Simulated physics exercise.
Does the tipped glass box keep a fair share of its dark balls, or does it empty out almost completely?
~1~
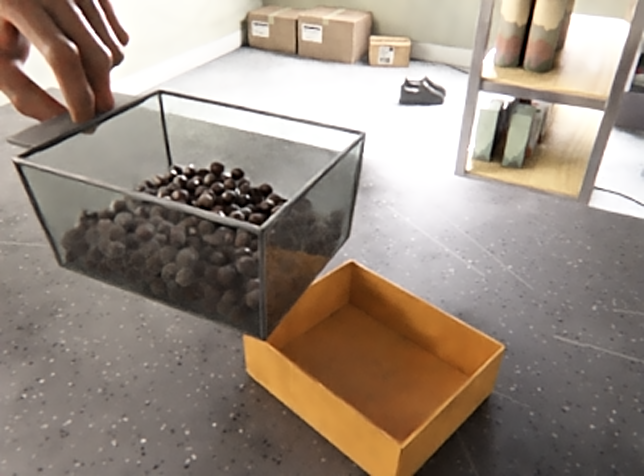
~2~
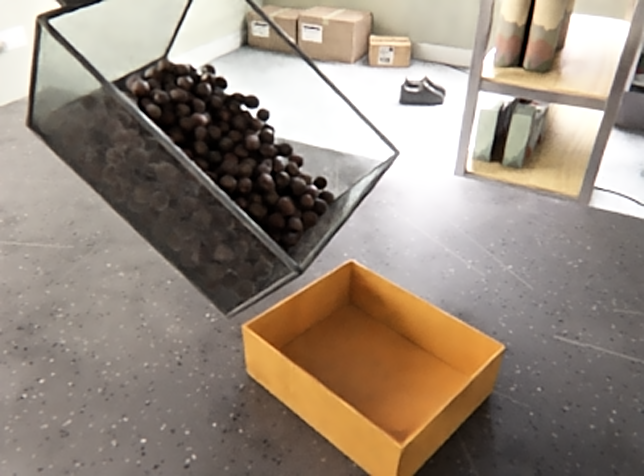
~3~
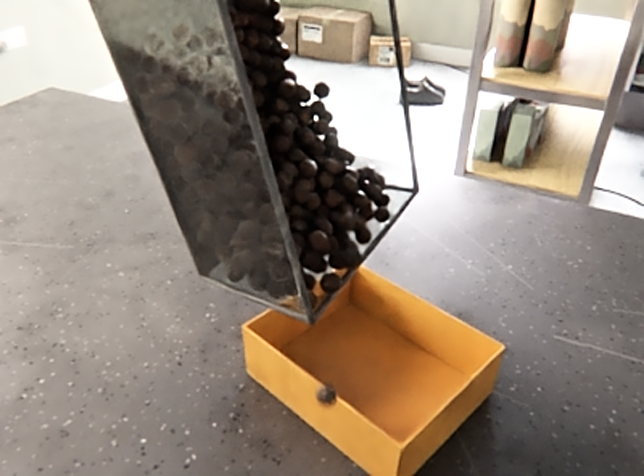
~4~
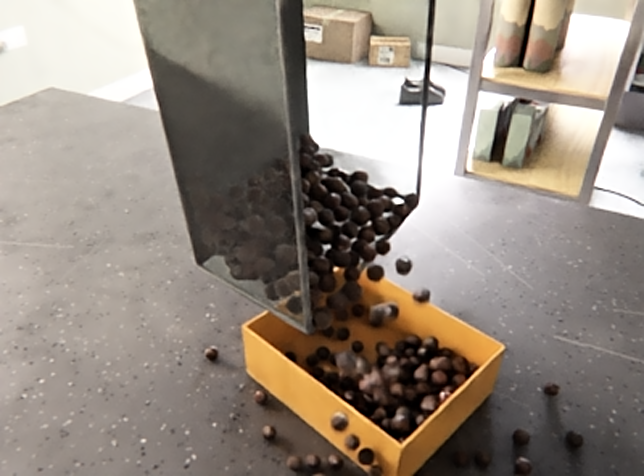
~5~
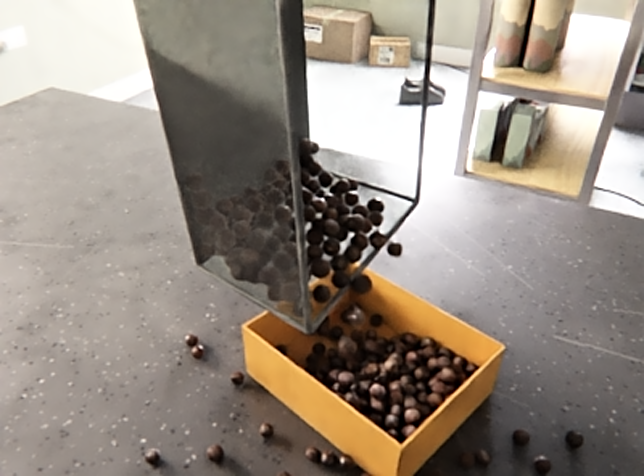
It keeps a fair share of them. The rest are split between the orange tray and the table around it, with a good portion ending up in each place.
